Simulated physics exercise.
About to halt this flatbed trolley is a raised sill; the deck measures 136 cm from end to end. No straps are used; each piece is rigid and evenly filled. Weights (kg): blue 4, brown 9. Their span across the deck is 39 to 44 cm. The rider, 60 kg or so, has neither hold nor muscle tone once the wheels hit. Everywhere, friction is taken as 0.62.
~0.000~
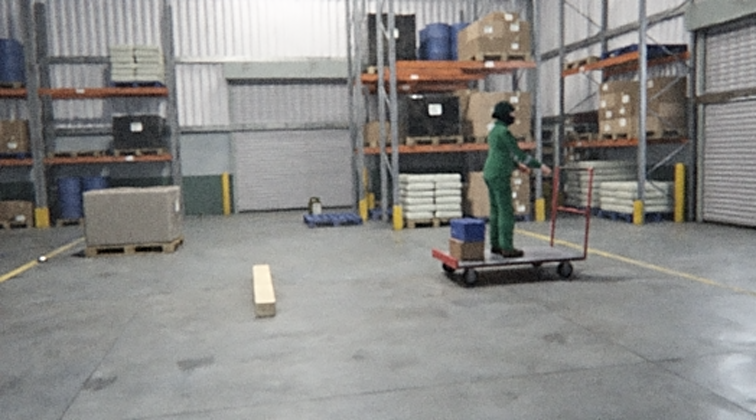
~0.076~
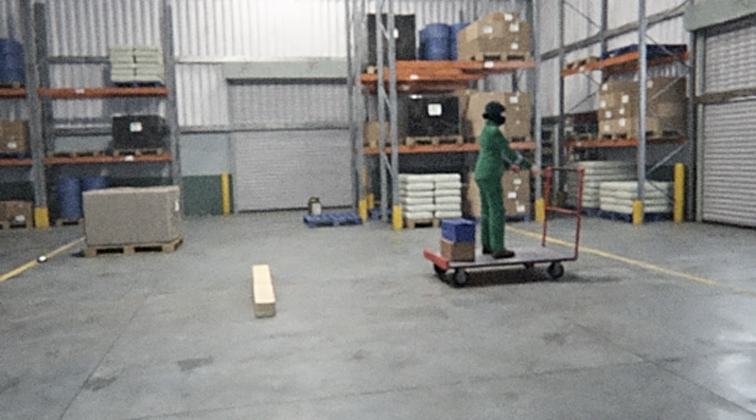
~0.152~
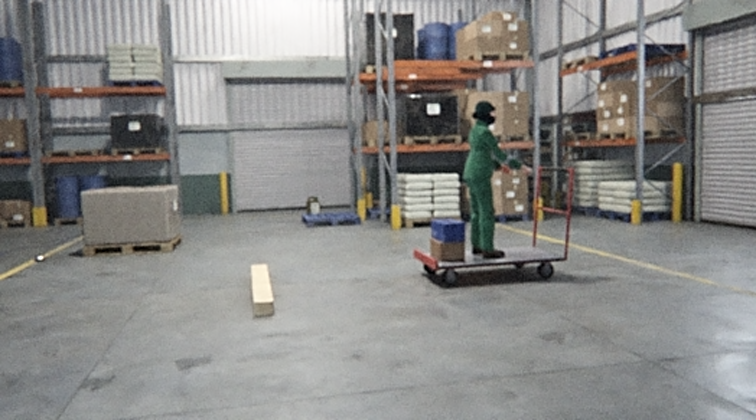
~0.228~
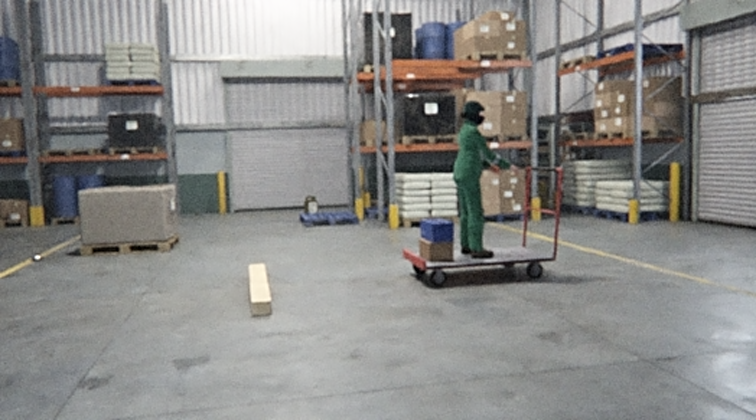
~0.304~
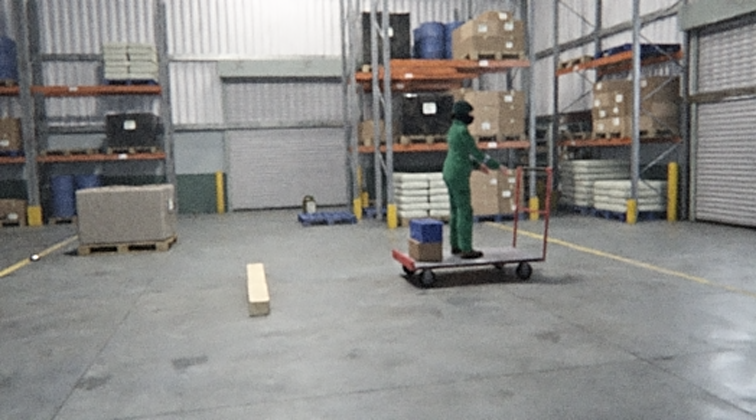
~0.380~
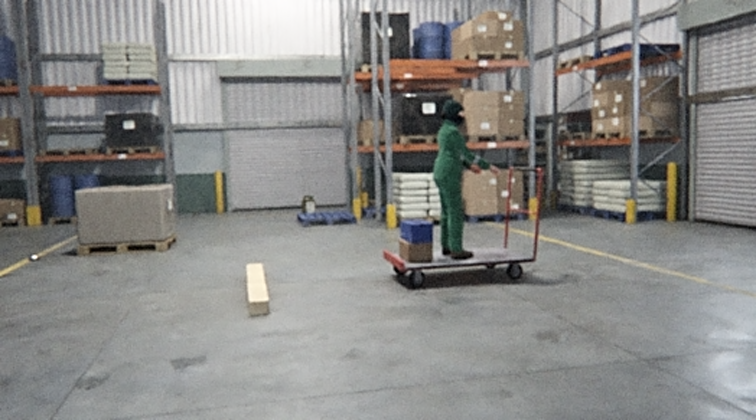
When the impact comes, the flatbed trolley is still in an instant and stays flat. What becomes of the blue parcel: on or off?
The blue parcel comes off.
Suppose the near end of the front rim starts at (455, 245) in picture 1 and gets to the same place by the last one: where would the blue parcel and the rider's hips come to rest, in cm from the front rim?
In that case blue 50 past, hips 70 past.
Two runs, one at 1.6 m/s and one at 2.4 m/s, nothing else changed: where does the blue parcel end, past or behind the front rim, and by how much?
It would end around 30 cm beyond the rim, then around 70 cm beyond it.
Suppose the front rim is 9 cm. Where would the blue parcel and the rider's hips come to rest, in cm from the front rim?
Then blue 20 past, hips 80 past.
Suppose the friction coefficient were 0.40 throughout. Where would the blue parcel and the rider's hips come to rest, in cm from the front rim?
In that case blue 20 past, hips 80 past.
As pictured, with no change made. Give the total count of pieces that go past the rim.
The overall count comes to 1.
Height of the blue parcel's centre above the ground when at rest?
Its centre ends some 10 cm up.
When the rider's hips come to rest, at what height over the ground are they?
Around 10 centimetres up.
The wheels strike at 1.47 s.
After 1.72 s the blue parcel is 12 cm behind the rim, tilted 0°, near (265, 240) in the last picture's view.
After 2.02 s the blue parcel is 4 cm behind the rim, tilted 30°, near (257, 238) in the last picture's view.
After 2.47 s the blue parcel is 16 cm past the rim, tilted 115°, near (238, 273) in the last picture's view.
At rest, 5.5 s, past the rim, blue parcel and the rider's hips; behind it, brown tote.
